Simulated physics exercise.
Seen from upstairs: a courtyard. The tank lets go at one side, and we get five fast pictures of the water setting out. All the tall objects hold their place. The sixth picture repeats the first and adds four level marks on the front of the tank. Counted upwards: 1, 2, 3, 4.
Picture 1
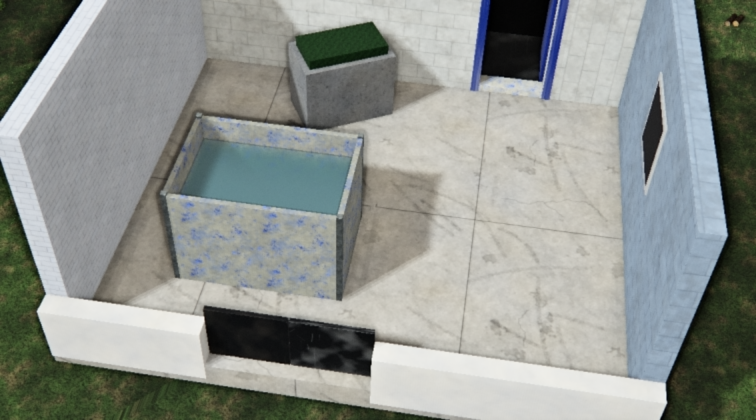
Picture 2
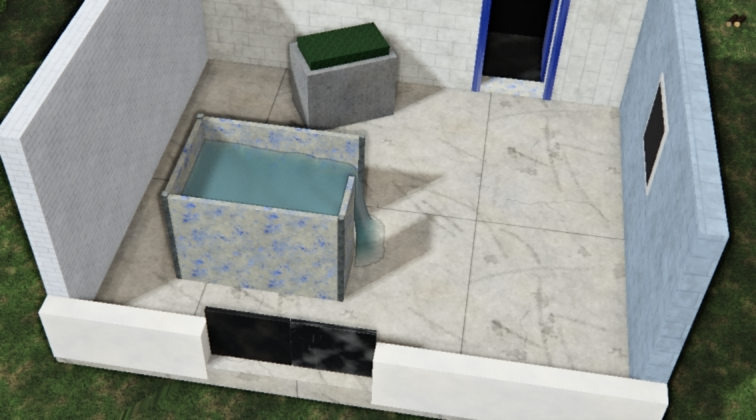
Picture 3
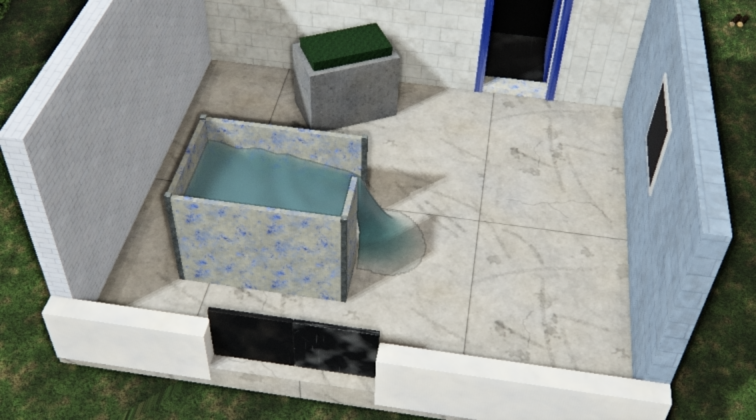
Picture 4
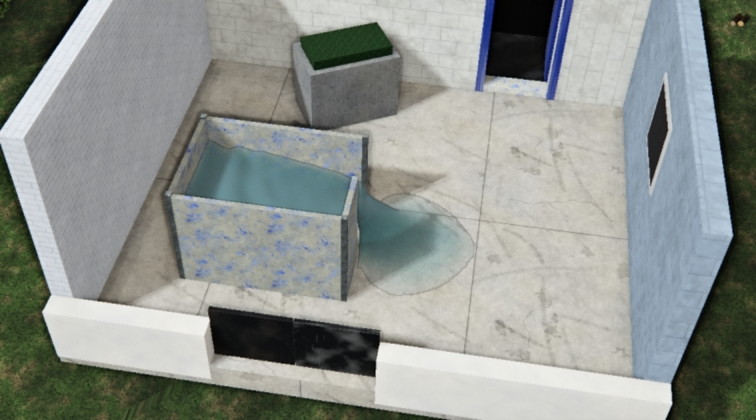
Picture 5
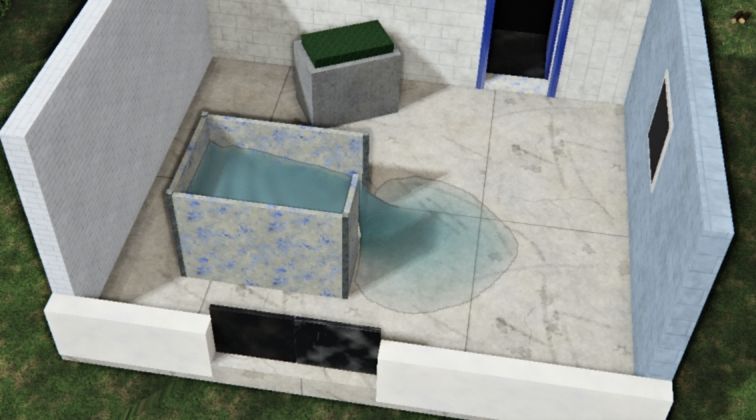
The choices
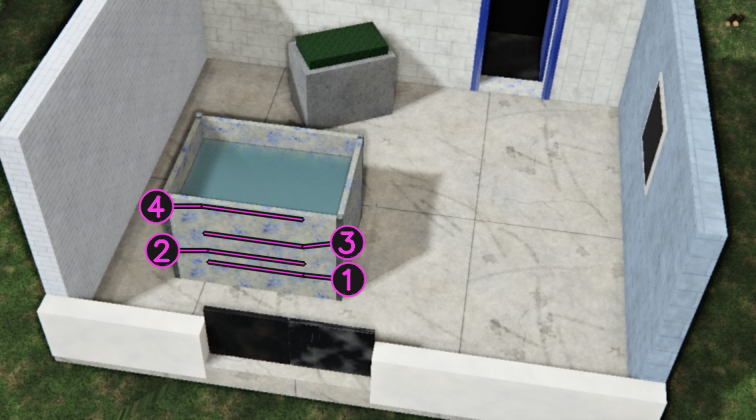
A small walled courtyard with a pale stone floor and grass around it is seen from above. A tank with blue-mottled sides holds blue-green water at left, near a grey block topped with green, a blue-framed doorway at the back, a pale blue wall at right and a dark gate in front. Water surges out through the tank's right side and spreads rightward in a widening, rounded pool.
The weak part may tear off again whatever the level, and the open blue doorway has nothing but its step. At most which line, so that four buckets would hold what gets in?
Use mark 3.
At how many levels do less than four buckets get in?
Three of them.
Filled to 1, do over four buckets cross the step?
No.
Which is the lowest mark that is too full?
It is 4.
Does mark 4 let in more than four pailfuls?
Yes.
On the marked copy, 1 at (256, 268); 2 at (255, 257); 3 at (253, 239); 4 at (251, 212); from the bottom up 1, 2, 3, 4.
If 1 is chosen, nothing gets over.
If 2 is chosen, nothing gets over.
If 3 is chosen, a bucket or two gets in.
If 4 is chosen, about 8 bucketfuls get in.
